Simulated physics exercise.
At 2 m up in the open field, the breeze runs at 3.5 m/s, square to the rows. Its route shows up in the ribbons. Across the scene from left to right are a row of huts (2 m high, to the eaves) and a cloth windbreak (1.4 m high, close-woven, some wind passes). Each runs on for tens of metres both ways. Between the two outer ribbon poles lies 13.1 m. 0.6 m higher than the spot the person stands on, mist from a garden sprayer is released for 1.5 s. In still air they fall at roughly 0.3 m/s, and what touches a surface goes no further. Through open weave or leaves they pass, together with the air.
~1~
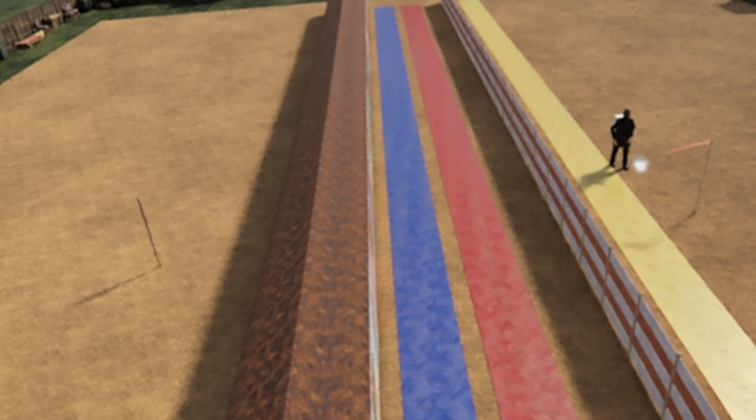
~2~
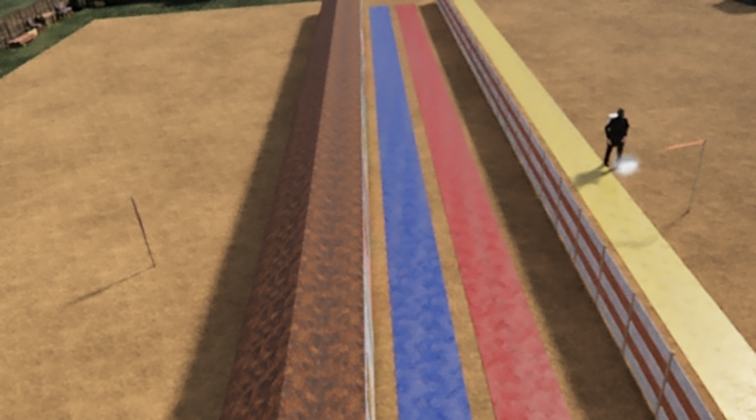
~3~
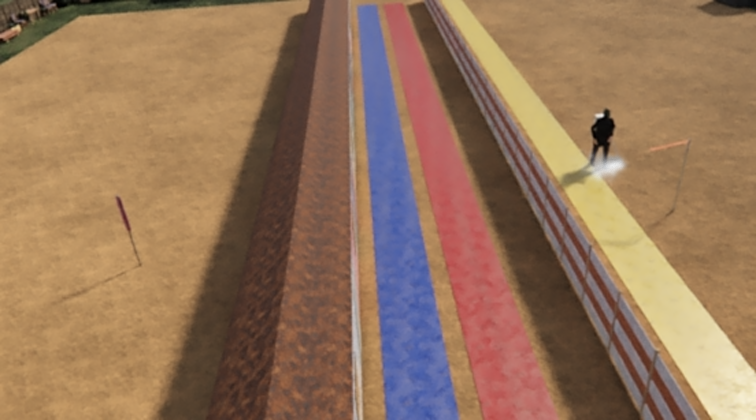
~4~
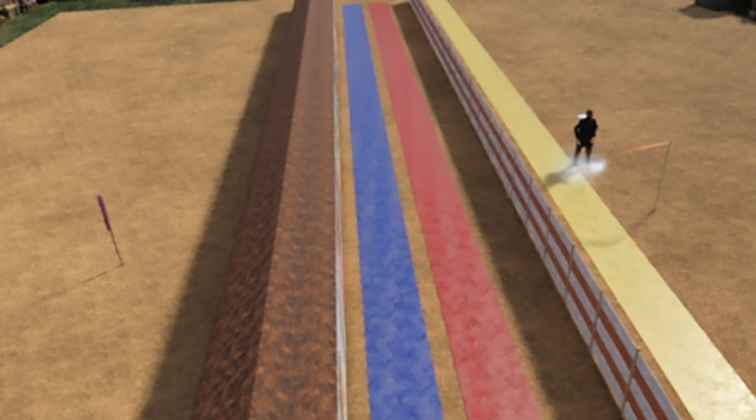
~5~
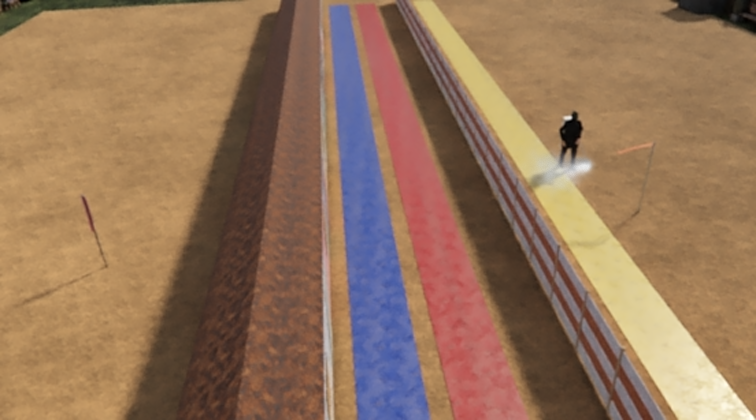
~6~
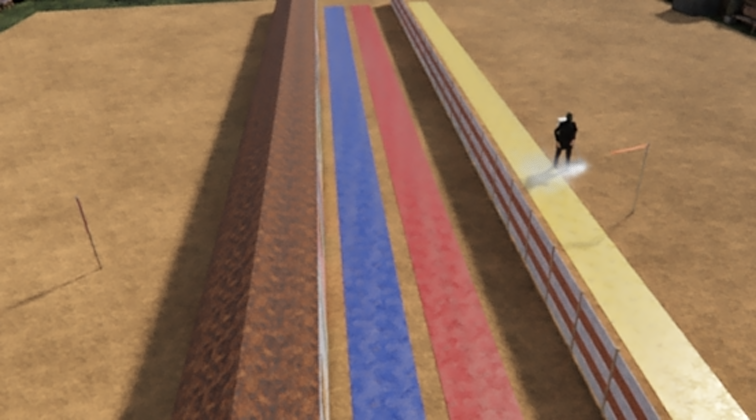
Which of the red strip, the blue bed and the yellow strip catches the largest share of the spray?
The yellow one.
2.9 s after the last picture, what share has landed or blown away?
Roughly 60 per cent by then.
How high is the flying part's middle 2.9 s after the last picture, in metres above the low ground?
Somewhere near 1.0 metres, I'd say.
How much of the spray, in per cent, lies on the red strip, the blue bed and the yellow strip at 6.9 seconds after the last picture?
The shares are around 5 percent red, 0 percent blue, 30 percent yellow.
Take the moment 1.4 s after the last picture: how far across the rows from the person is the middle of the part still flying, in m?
Around 2.0 m.
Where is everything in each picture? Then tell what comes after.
In the first frame, the spray in the air spans x = 635 to 645 around y = 165 and it comes from (638, 162).
In the second frame, the right ribbon ends at (665, 149), leaning 80 degrees to the left, the spray in the air spans x = 615 to 635 around y = 165, the blue one passes (409, 231), the yellow one passes (618, 214) and the red one passes (473, 226).
In the third frame, the left ribbon ends at (129, 231), hanging almost straight, the spray in the air spans x = 590 to 620 around y = 165 and the top of the cloth windbreak crosses (527, 143).
In the fourth frame, the right ribbon ends at (632, 150), leaning 80 degrees to the left, the spray in the air spans x = 560 to 600 around y = 165, the blue one passes (375, 182), the yellow one passes (555, 168) and the red one passes (431, 178).
In the fifth frame, the left ribbon ends at (94, 231), hanging almost straight and the spray in the air spans x = 535 to 585 around y = 170.
In the sixth frame, the right ribbon ends at (612, 153), leaning 80 degrees to the left, the spray in the air spans x = 520 to 580 around y = 170 and the top of the row of huts crosses (276, 113).
Then, 1.4 s after the last picture, 32 % is no longer flying here, and 0 % lies on the blue bed, 23 % on the yellow strip and 0 % on the red strip; the middle of what still flies is 0.6 m above the low ground, near (506, 172).
Then, 2.9 s after the last picture, 59 % is no longer flying here, and 0 % lies on the blue bed, 27 % on the yellow strip and 0 % on the red strip; the middle of what still flies is 1.0 m above the low ground, near (450, 163).
Then, 6.9 s after the last picture, 75 % is no longer flying here, and 0 % lies on the blue bed, 28 % on the yellow strip and 6 % on the red strip; the middle of what still flies is 2.2 m above the low ground, near (172, 139).
Then, 18.9 s after the last picture, 96 % is no longer flying here, and 3 % lies on the blue bed, 28 % on the yellow strip and 8 % on the red strip.
Then, 43.9 s after the last picture, 100 % is no longer flying here, and 3 % lies on the blue bed, 28 % on the yellow strip and 8 % on the red strip.
